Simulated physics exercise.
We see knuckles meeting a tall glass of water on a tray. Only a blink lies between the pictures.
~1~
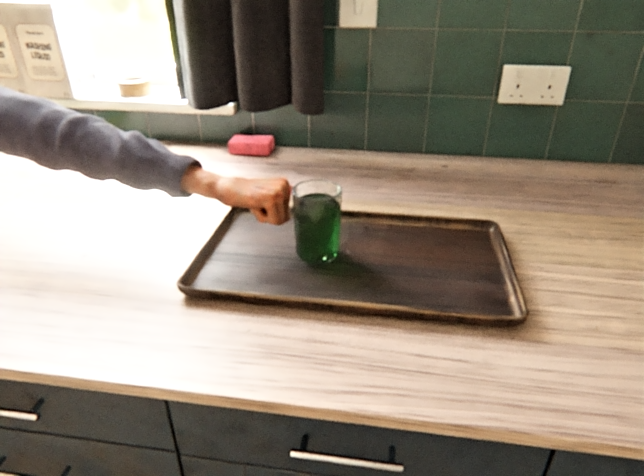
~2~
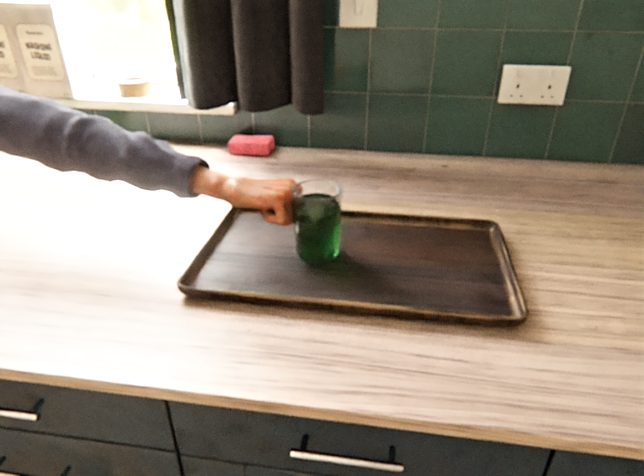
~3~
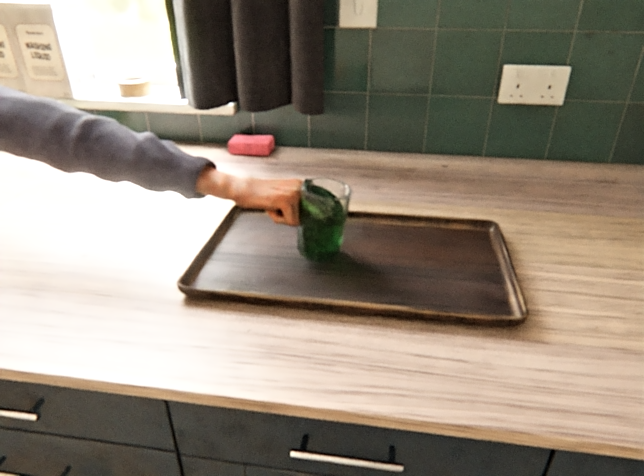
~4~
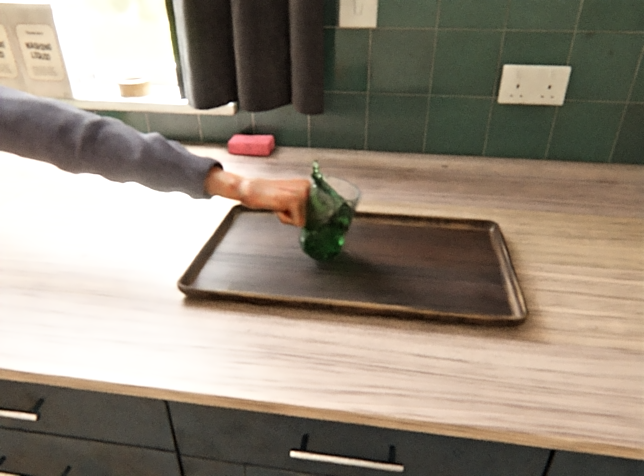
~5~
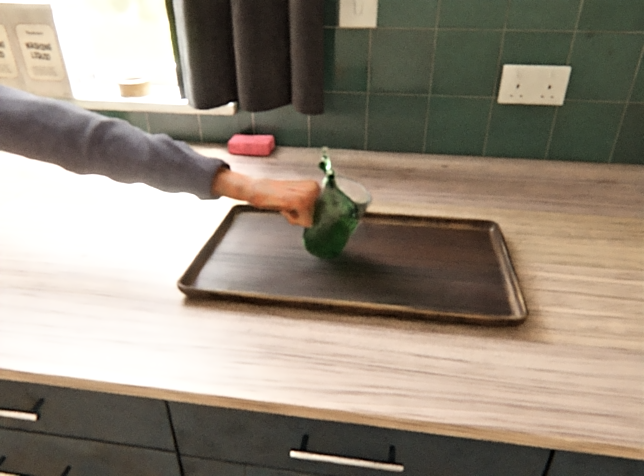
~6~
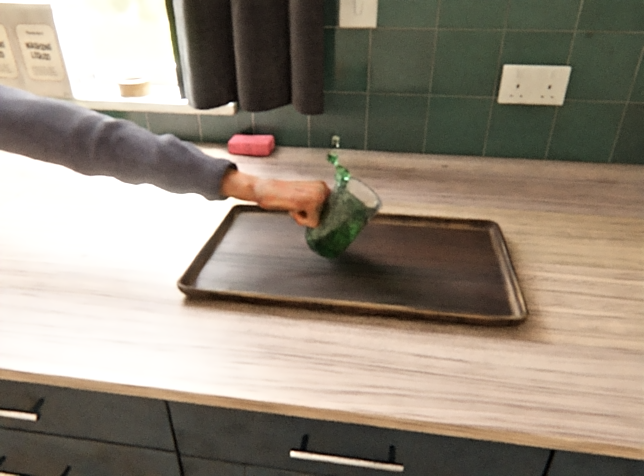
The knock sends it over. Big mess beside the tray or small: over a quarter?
After the fall a quarter and more lands beyond the tray.
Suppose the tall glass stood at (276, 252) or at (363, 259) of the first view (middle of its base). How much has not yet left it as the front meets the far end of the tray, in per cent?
The first gives 40 %, the second 60 %.
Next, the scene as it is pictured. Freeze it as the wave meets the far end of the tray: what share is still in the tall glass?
Close to 55 per cent.
A moment on, the tall glass lies on its side and 82 per cent is in the glass, 7 on the tray and 12 above or beyond its rim.
Next, the tall glass lies on its side and 40 per cent is in the glass, 45 on the tray and 15 above or beyond its rim.
Then the tall glass lies on its side and 23 per cent is in the glass, 42 on the tray and 35 above or beyond its rim.
Later the tall glass lies on its side and 12 per cent is in the glass, 42 on the tray and 45 above or beyond its rim.
At rest 55 per cent is held by tray and glass, 45 is off the tray.
